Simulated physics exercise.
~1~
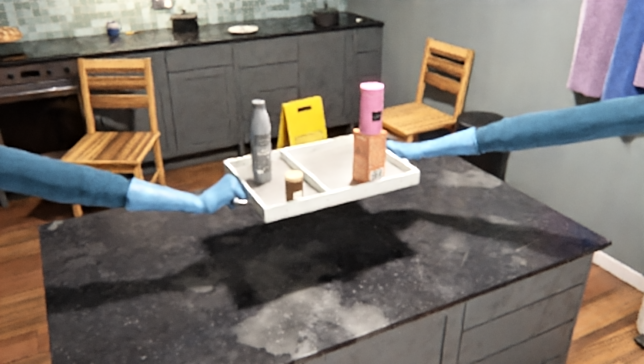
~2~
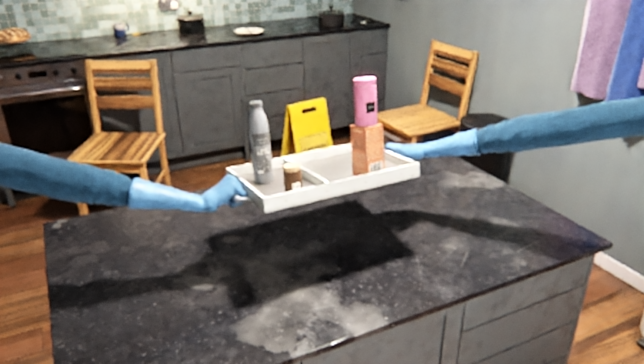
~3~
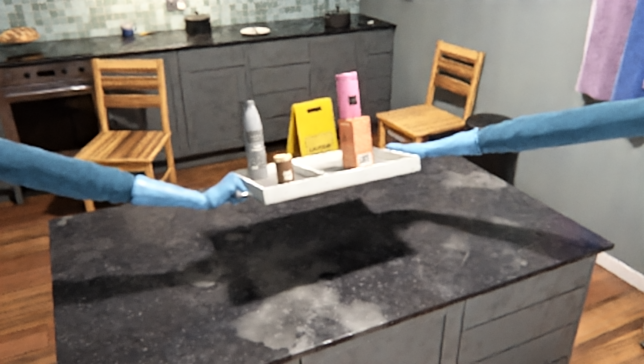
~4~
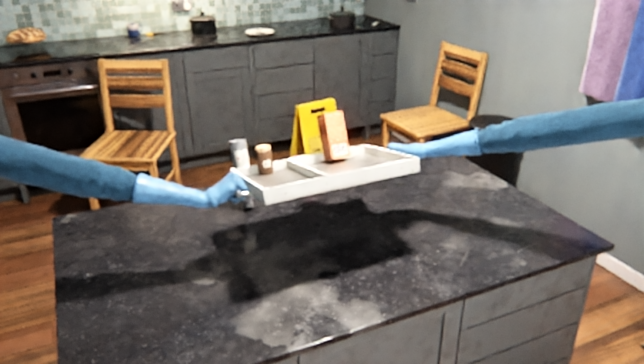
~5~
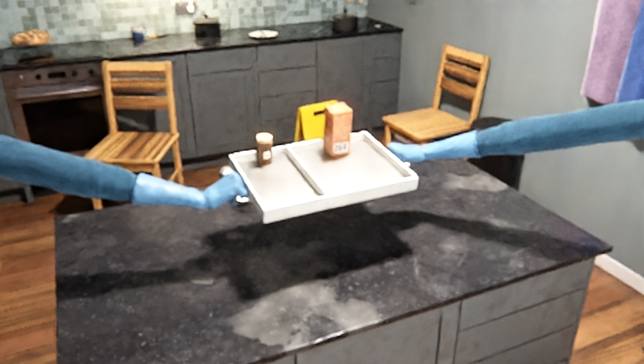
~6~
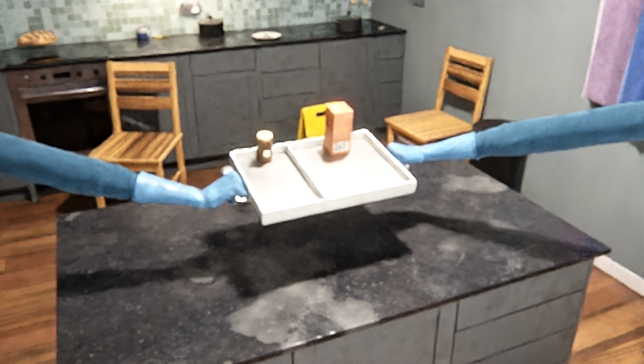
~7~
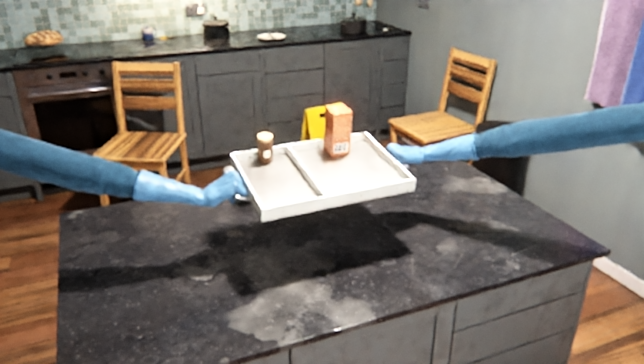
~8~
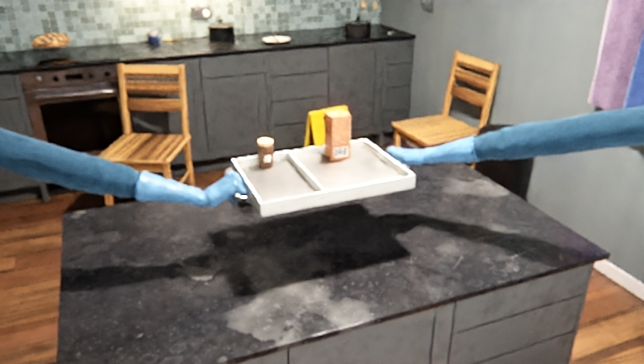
A grey bottle and a pink jar went off a white tray as two blue-gloved hands tipped its far edge down, then back the other way and level, leaving the brown shaker and orange carton shifted but standing on it.
